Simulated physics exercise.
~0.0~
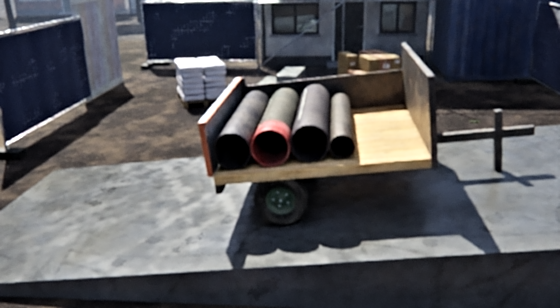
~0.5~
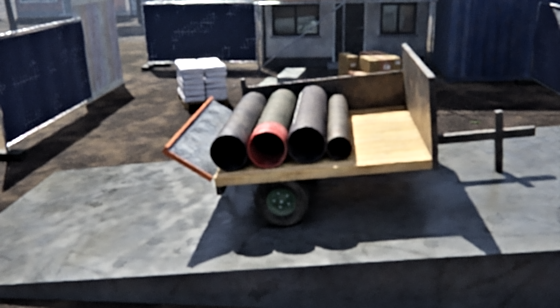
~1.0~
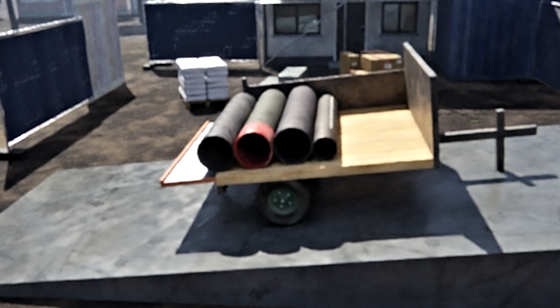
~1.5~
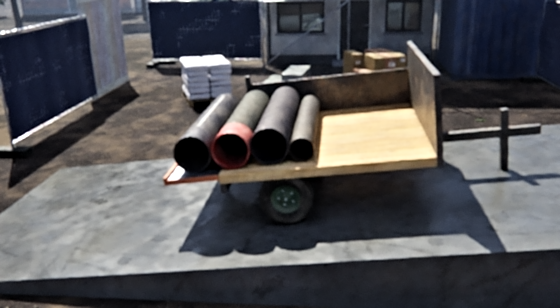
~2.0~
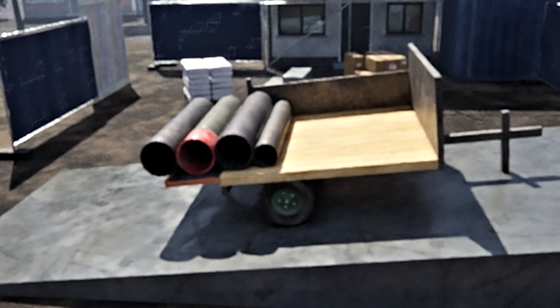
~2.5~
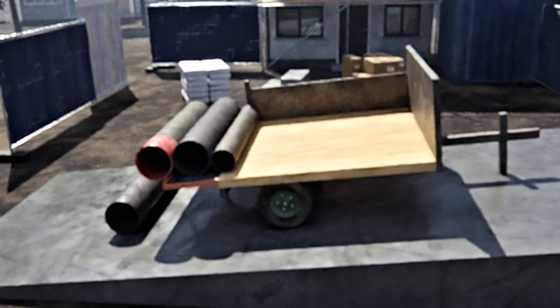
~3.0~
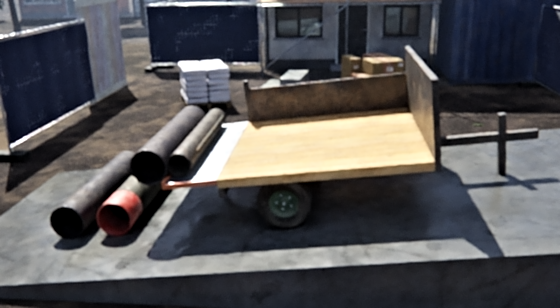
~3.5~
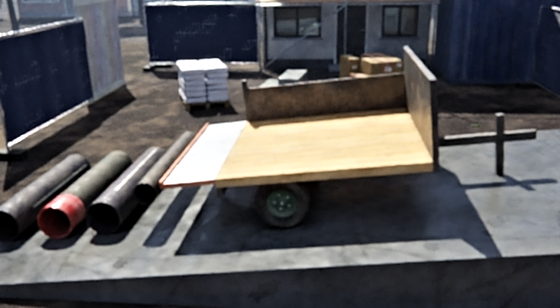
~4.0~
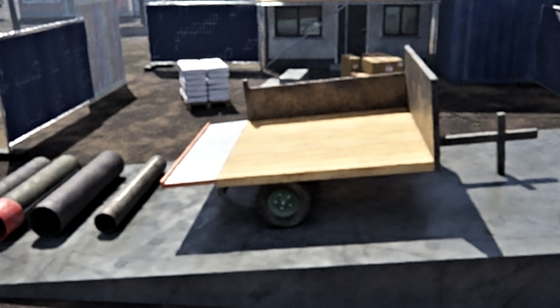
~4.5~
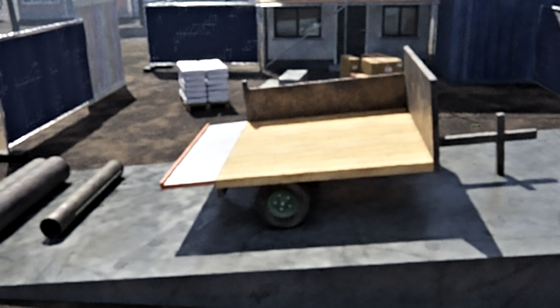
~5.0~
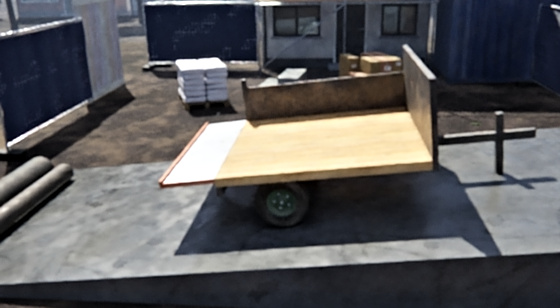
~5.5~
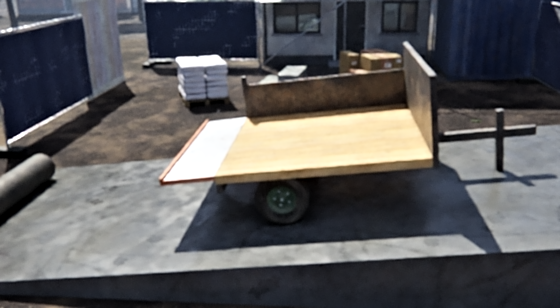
A small trailer with a pale wooden bed and dark side boards stands on a grey sloping slab in a yard, seen from the side and slightly above, with blue panels, stacked white blocks and a low building behind. Four pipes, three dark and one red, lie side by side at the bed's left end. The tailgate swings down to the left, and the pipes roll after it across the lowered gate. A dark pipe drops off first, then the red one and the others follow, rolling away down the slab. The trailer stays put, empty, with one dark pipe still partly visible at the left edge.
